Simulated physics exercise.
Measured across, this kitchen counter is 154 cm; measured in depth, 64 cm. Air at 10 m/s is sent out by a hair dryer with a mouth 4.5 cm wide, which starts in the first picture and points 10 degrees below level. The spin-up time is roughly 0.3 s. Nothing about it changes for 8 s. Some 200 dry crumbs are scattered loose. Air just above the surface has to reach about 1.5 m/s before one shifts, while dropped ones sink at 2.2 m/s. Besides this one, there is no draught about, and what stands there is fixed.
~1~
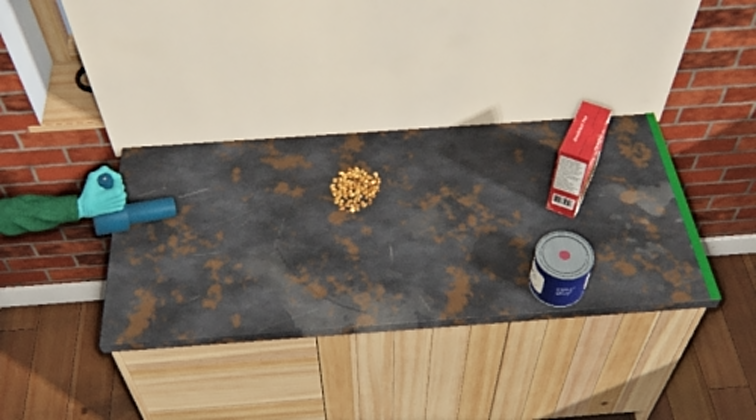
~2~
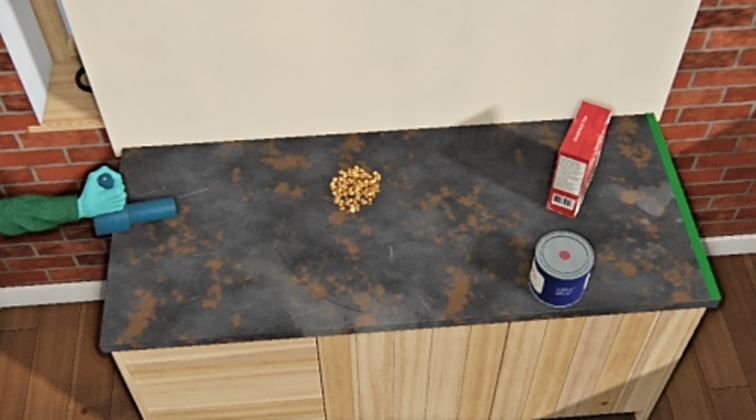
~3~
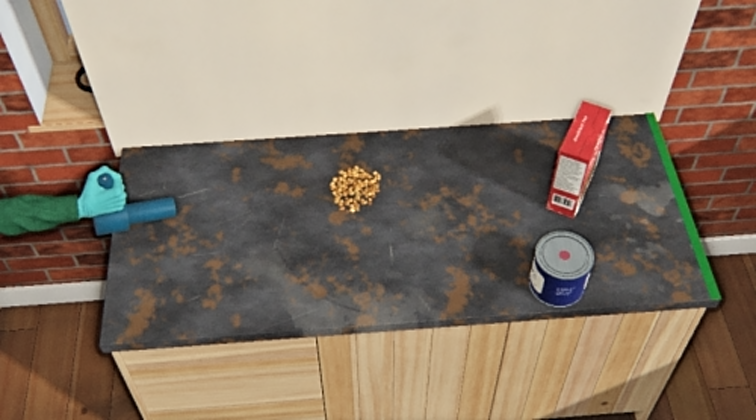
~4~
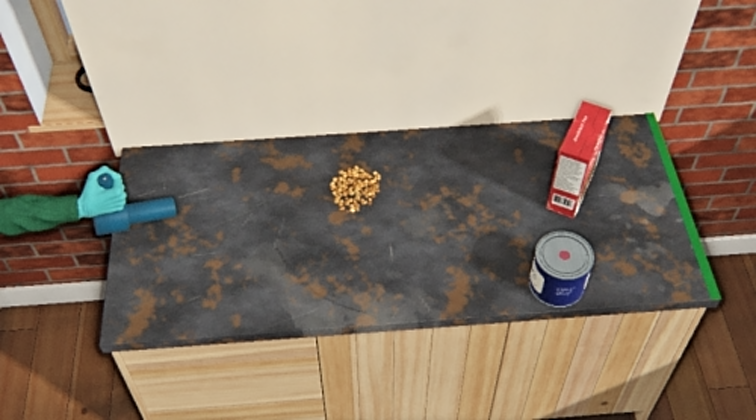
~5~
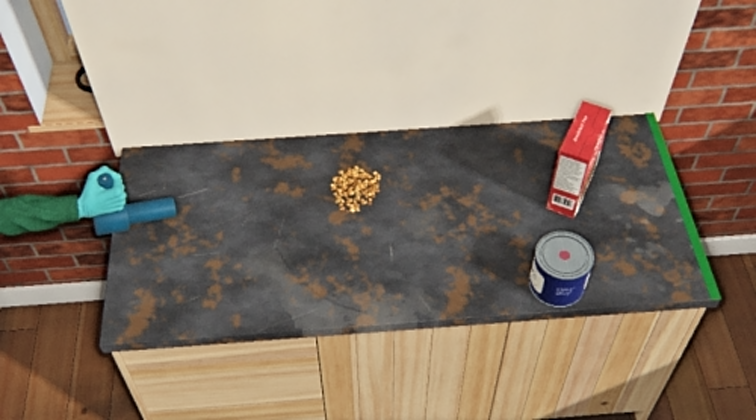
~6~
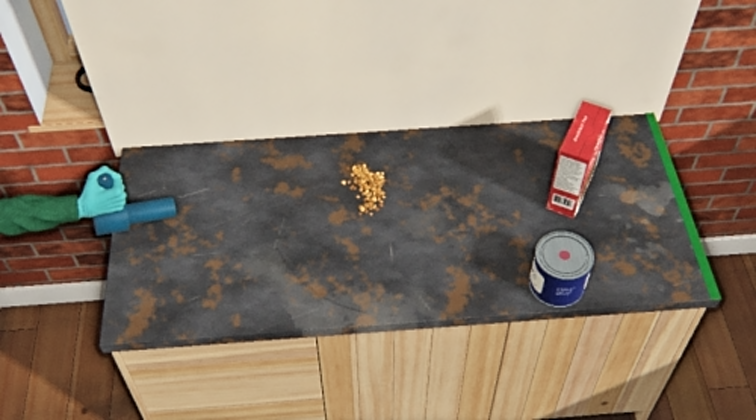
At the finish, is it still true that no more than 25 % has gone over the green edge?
No, more than that has gone.
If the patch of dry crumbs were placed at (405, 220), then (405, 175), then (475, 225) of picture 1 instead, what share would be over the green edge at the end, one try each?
In turn: 2 per cent, 70 per cent, 0 per cent.
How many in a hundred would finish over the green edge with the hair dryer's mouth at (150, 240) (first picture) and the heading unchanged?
You'd be looking at something like 90 in a hundred.
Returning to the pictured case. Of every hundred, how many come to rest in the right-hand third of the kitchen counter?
60 %.
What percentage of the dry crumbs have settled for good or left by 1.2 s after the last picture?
Close to 60 % of them.
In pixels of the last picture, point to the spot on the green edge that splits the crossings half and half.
I'd put my finger close to (661, 133).
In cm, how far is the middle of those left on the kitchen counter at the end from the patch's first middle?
60 cm.
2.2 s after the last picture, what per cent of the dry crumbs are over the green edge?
I'd put it at about 40 percent.
Then, 1.2 s after the last picture the count stands so, 38 % are over the green edge; the middle of those still in play is near (557, 185).
Then, 2.2 s after the last picture the count stands so, 40 % are over the green edge; the middle of those still in play is near (557, 185).
Then, 4.1 s after the last picture the count stands so, 40 % are over the green edge; the middle of those still in play is near (557, 185).
Then, 7.7 s after the last picture, at the end, 40 % are over the green edge; the middle of those still in play is near (557, 185).
